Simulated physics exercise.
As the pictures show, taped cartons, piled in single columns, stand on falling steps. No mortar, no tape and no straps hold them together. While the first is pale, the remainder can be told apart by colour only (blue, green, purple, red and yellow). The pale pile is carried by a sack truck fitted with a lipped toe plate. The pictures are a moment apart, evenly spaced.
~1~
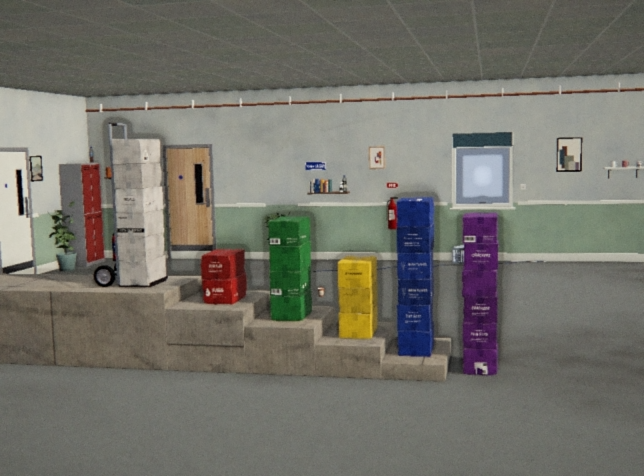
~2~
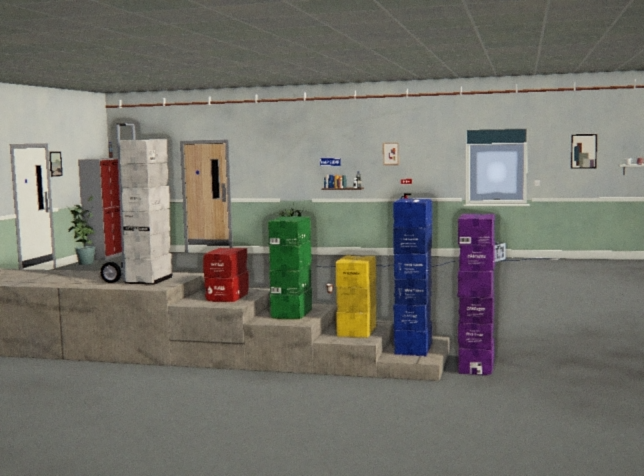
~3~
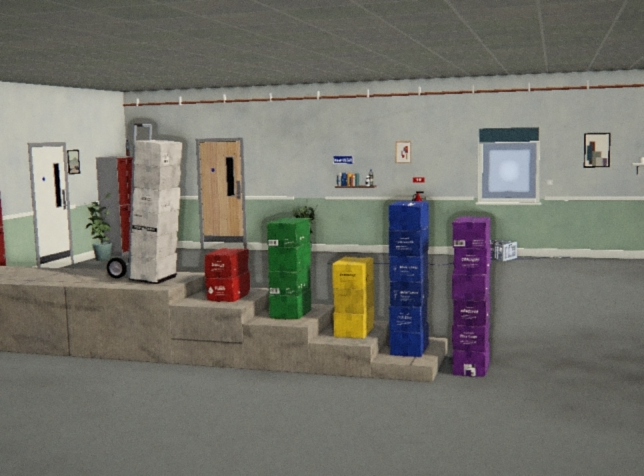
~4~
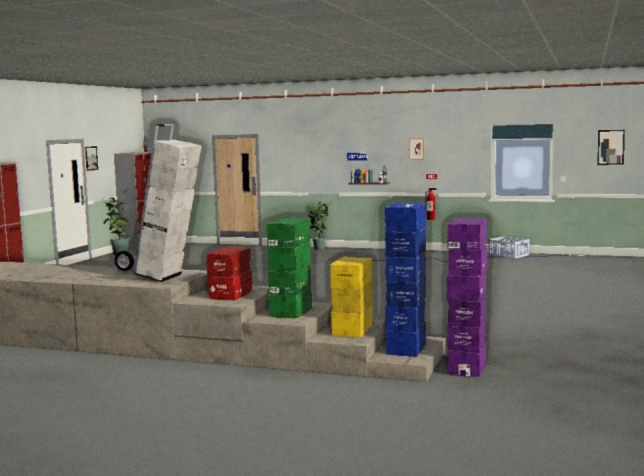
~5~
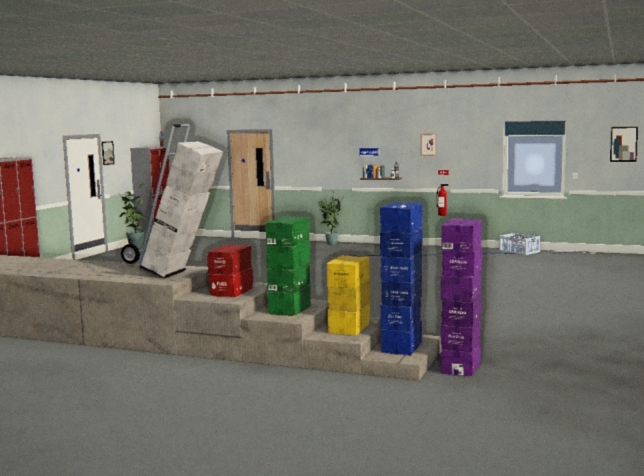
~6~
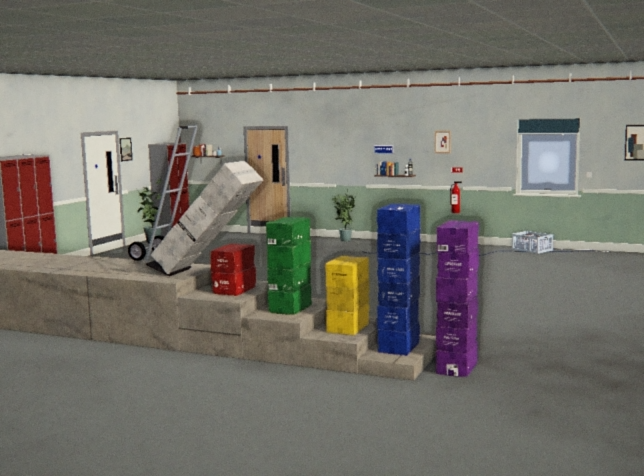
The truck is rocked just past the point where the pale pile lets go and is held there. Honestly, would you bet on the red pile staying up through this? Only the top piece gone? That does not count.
Yes, it stays up.
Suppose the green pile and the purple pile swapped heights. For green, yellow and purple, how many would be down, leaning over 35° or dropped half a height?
Final count down: Green = 3; yellow = 0; purple = 1.
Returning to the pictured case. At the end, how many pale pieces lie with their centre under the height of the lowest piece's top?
Pale pieces: 4.
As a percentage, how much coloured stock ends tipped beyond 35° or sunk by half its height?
I'd reckon near 5 in a hundred.
Shortly afterwards, 6 of the pale pile down; none of the 2 red cartons down (0 of 21 in all colours); top red carton unmoved.
Next, 6 of the pale pile down; none of the 2 red cartons down (0 of 21 in all colours); top red carton unmoved; top green carton a little from its place.
Some moments later, 6 of the pale pile down; none of the 2 red cartons down (0 of 21 in all colours); top red carton a little from its place; top green carton tilted a little.
Afterwards, 6 of the pale pile down; none of the 2 red cartons down (1 of 21 in all colours); top red carton a little from its place; top green carton on its side.
In the end, 6 of the pale pile down; none of the 2 red cartons down (1 of 21 in all colours); top red carton a little from its place; top green carton on its side. From the last view, middles, top red carton near (235, 259), top green carton near (348, 246).
